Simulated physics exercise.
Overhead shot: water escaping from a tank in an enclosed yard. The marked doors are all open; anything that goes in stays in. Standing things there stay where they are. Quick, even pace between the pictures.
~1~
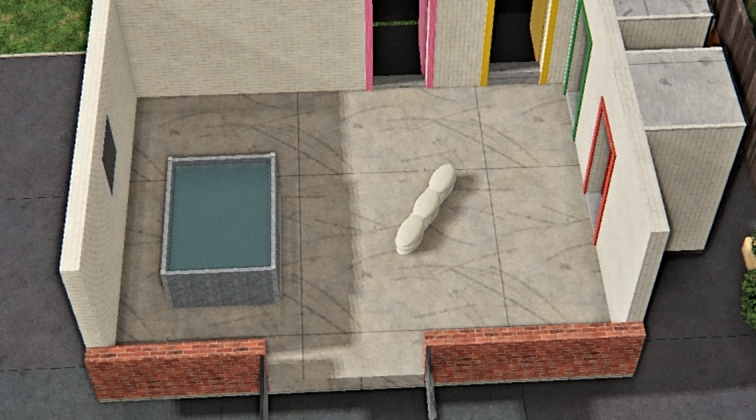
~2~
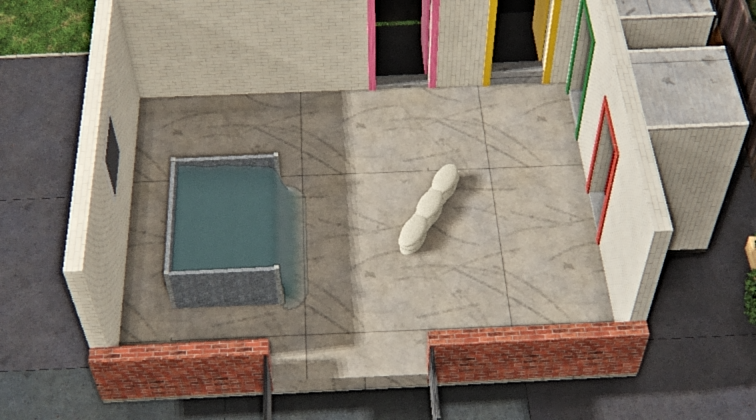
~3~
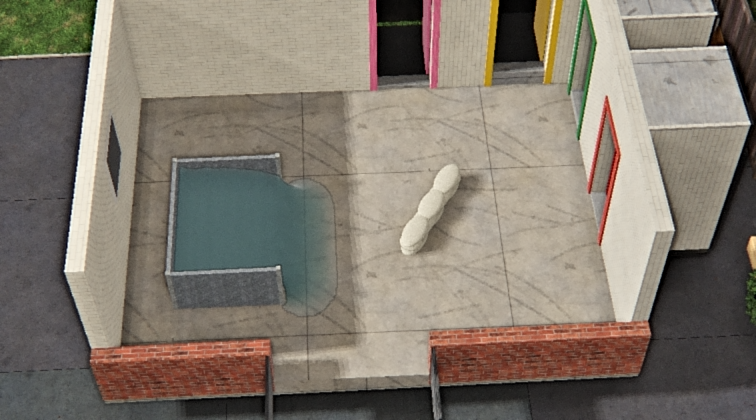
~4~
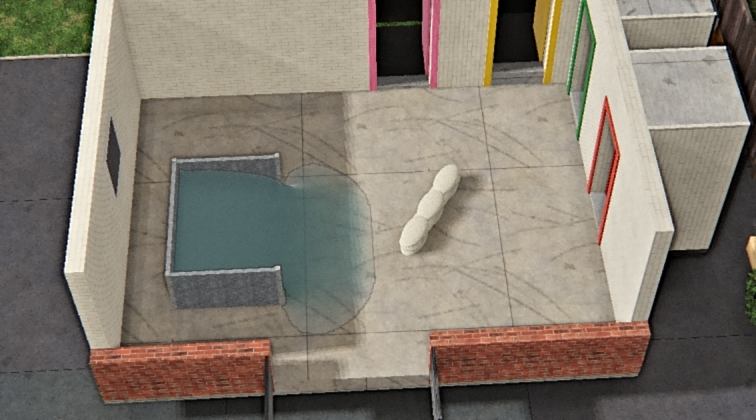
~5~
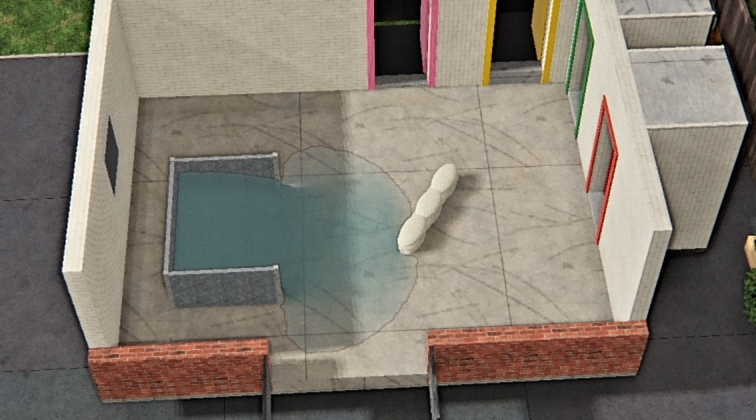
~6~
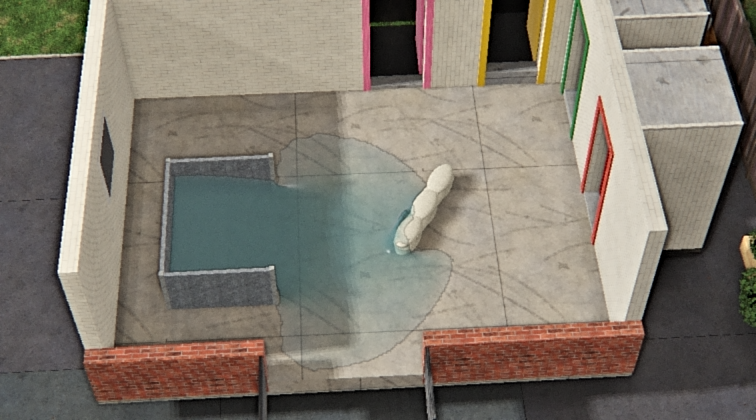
In a walled yard, water pours from a tank's right side and spreads around a white sculpture.
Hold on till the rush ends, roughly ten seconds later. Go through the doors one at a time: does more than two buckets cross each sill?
Green door: Over two buckets, red door: Over two buckets, yellow door: Two buckets at most, pink door: Over two buckets.
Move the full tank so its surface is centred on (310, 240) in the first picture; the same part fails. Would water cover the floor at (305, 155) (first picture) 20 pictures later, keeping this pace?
That patch would be not reached, I'd say.
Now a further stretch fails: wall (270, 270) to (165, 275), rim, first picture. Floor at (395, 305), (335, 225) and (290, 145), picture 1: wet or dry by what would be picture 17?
Sequence: Wetted / spared / spared.
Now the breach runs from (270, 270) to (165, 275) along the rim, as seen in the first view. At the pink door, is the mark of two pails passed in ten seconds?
Lab note: Pink door, below the mark.
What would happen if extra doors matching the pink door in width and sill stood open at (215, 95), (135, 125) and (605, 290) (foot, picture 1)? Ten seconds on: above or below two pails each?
In order: Falls short, falls short, exceeds it.
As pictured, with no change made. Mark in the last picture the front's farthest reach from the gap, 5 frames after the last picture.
The wet edge reaches furthest near (594, 299).
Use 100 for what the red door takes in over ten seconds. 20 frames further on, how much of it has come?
Something like 10 in a hundred.
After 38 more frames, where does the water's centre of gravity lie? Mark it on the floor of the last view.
About (444, 199).
A moment on, water covers 50 % of the floor; the green door not reached, the red door not reached, the yellow door not reached, the pink door not reached.
Next, water covers 60 % of the floor; the green door wet at the sill, nothing in, the red door wet at the sill, nothing in, the yellow door wet at the sill, nothing in, the pink door under two buckets in.
Then, water covers 60 % of the floor; the green door over two buckets in, the red door under two buckets in, the yellow door wet at the sill, nothing in, the pink door far over two buckets in.
Later, water covers 70 % of the floor; the green door over two buckets in, the red door over two buckets in, the yellow door wet at the sill, nothing in, the pink door far over two buckets in.
In the end, water covers 90 % of the floor; the green door over two buckets in, the red door far over two buckets in, the yellow door wet at the sill, nothing in, the pink door far over two buckets in.
